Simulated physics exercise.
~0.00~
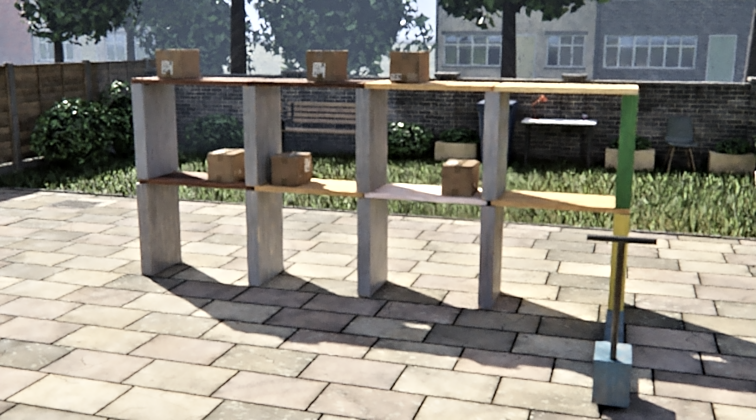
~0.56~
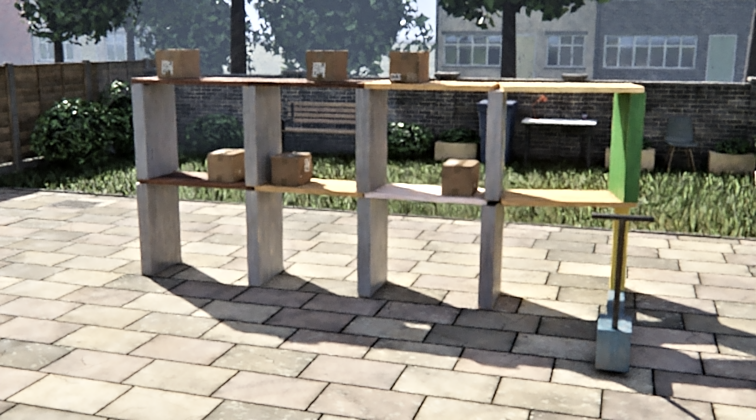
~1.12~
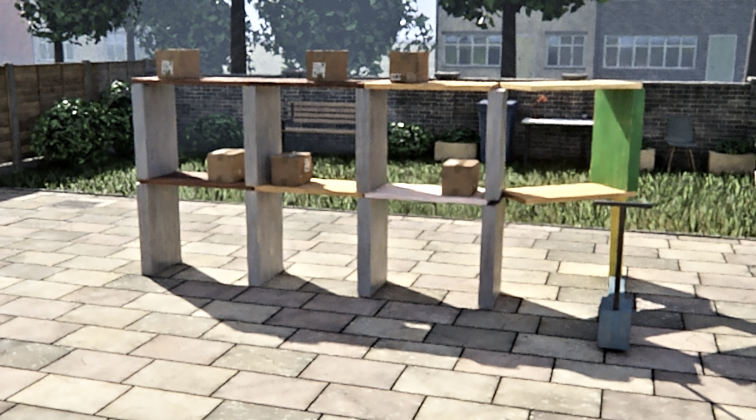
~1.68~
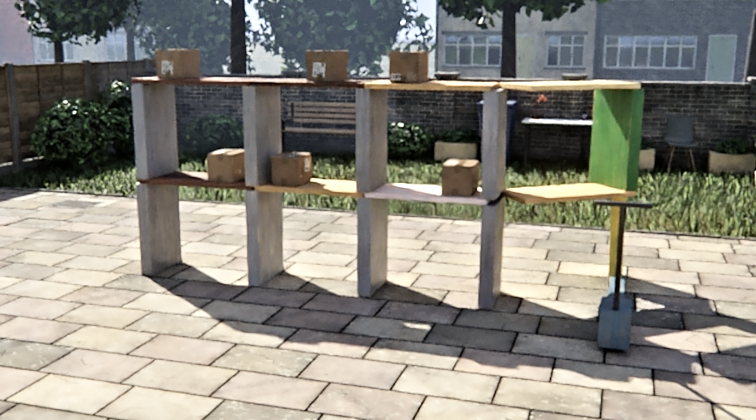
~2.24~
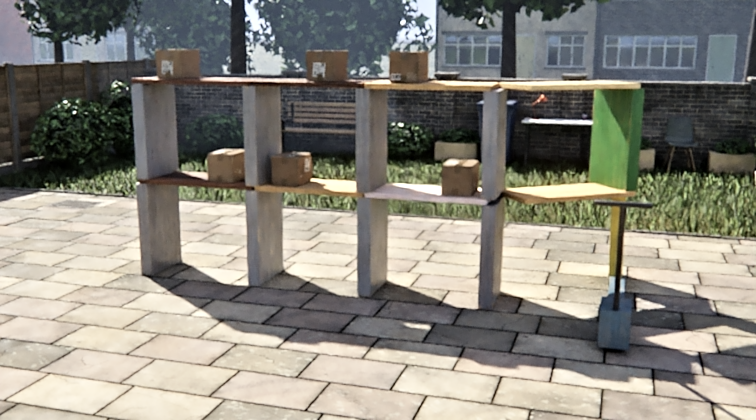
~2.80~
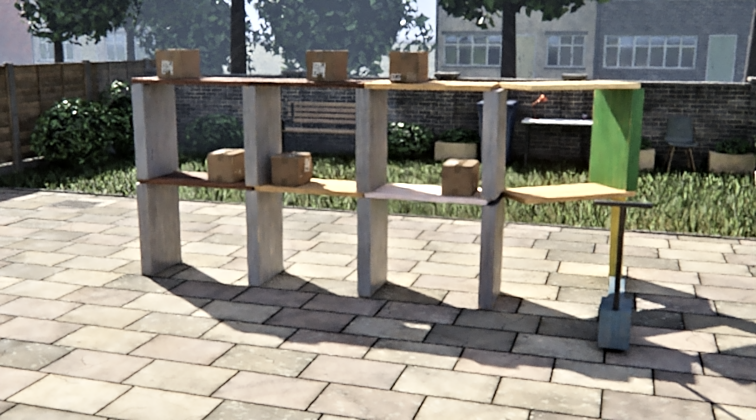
Makeshift yard rack holding cardboard boxes as a floor jack shoves its yellow end upright backward, everything staying standing.
